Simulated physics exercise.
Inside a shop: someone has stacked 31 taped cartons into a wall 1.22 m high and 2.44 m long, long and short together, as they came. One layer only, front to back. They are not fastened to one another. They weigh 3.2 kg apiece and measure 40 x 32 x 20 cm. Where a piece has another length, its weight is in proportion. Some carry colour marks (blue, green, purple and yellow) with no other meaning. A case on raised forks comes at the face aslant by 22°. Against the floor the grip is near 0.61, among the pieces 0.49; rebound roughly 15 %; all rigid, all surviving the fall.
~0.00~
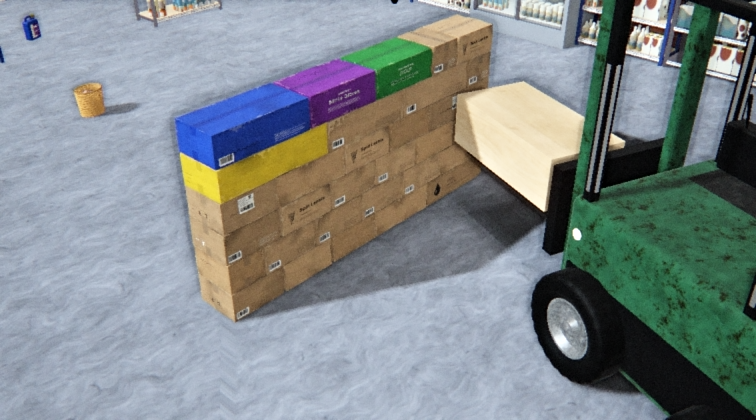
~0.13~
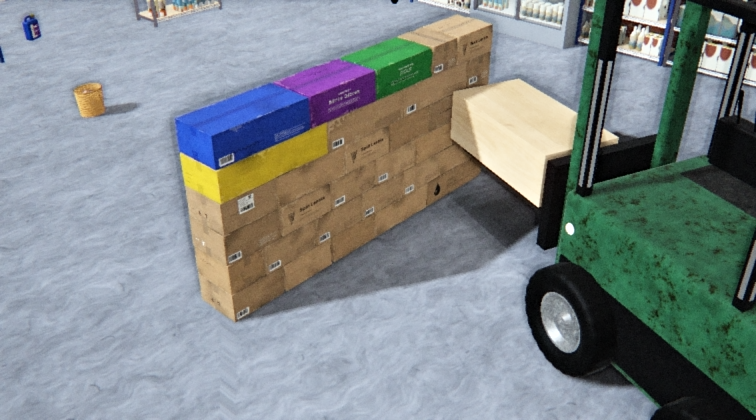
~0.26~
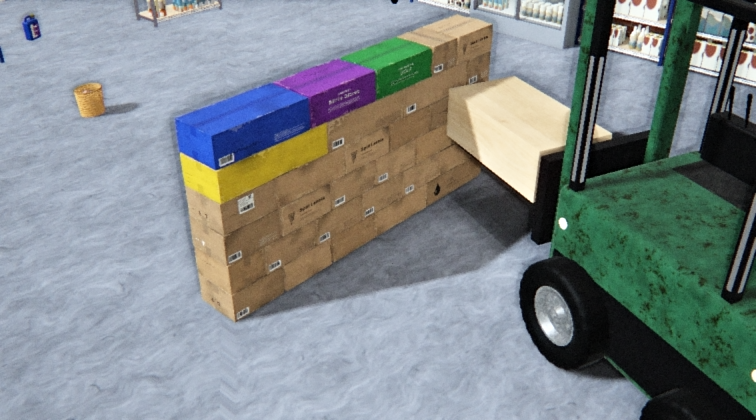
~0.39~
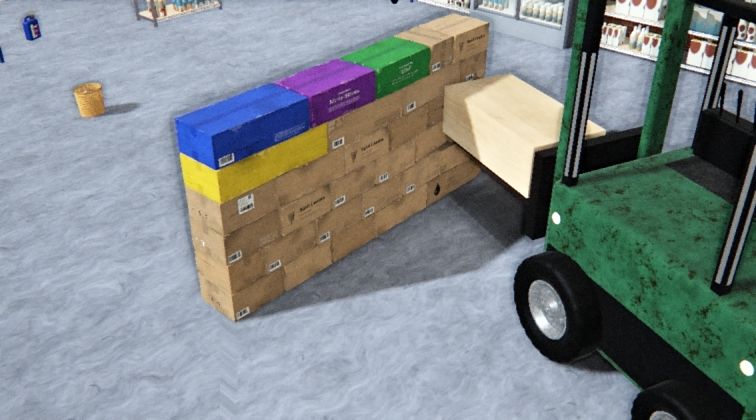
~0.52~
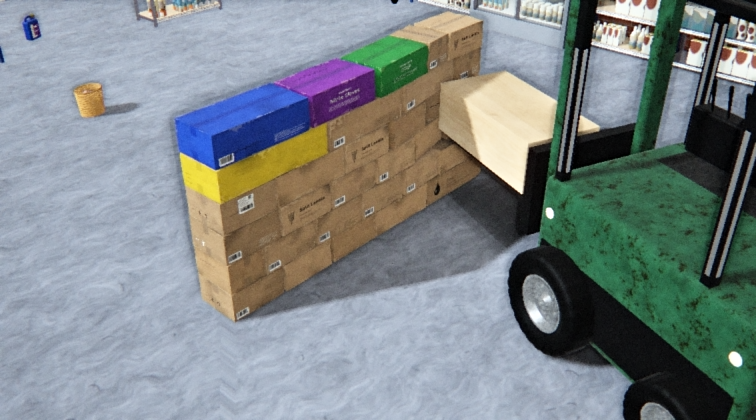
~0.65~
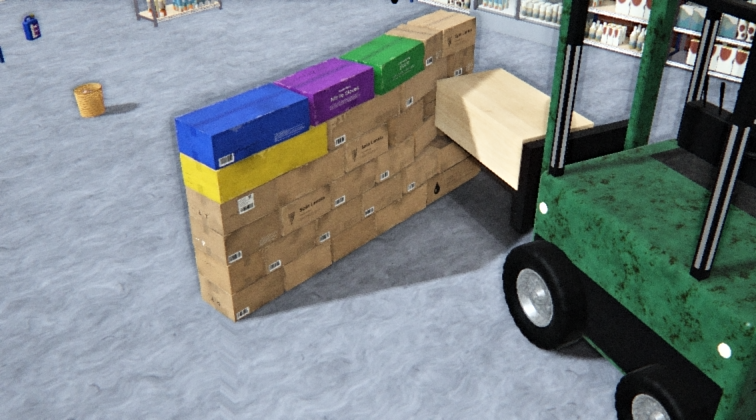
In a shop, a green forklift on the right carries a pale wooden case on raised forks toward a long wall of stacked brown cartons. The case meets the wall's far right end and presses in, shifting the cartons there slightly, then nudging the green and purple ones, while the yellow carton stays still.
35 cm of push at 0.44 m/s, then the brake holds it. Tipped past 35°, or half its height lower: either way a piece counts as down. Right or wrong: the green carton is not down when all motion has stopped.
Wrong, it ends down.
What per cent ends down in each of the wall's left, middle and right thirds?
Per cent by third - left: 0; middle: 50; right: 80.
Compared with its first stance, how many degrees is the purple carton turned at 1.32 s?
Something like 20°, give or take.
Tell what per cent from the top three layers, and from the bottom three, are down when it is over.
That's 70% up top and 20% at the bottom.
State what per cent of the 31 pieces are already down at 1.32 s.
0 per cent at that moment.
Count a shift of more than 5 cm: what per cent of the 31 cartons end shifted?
The share is 50 %.
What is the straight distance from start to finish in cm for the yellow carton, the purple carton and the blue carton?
Start to finish, close to yellow 0, purple 150, blue 0 centimetres.
Around 1.32 s, none of the 31 cartons down, 16 disturbed; green carton tipped 22°; purple carton tipped 21°.
Around 1.80 s, 14 of the 31 cartons down; green carton on its side; purple carton tipped 67°, 32 cm lower.
Finally (3.1 s), 14 of the 31 cartons down; green carton on its side; purple carton on its side; yellow carton unmoved. Seen by the last camera, middles, green carton near (230, 149), purple carton near (179, 200).
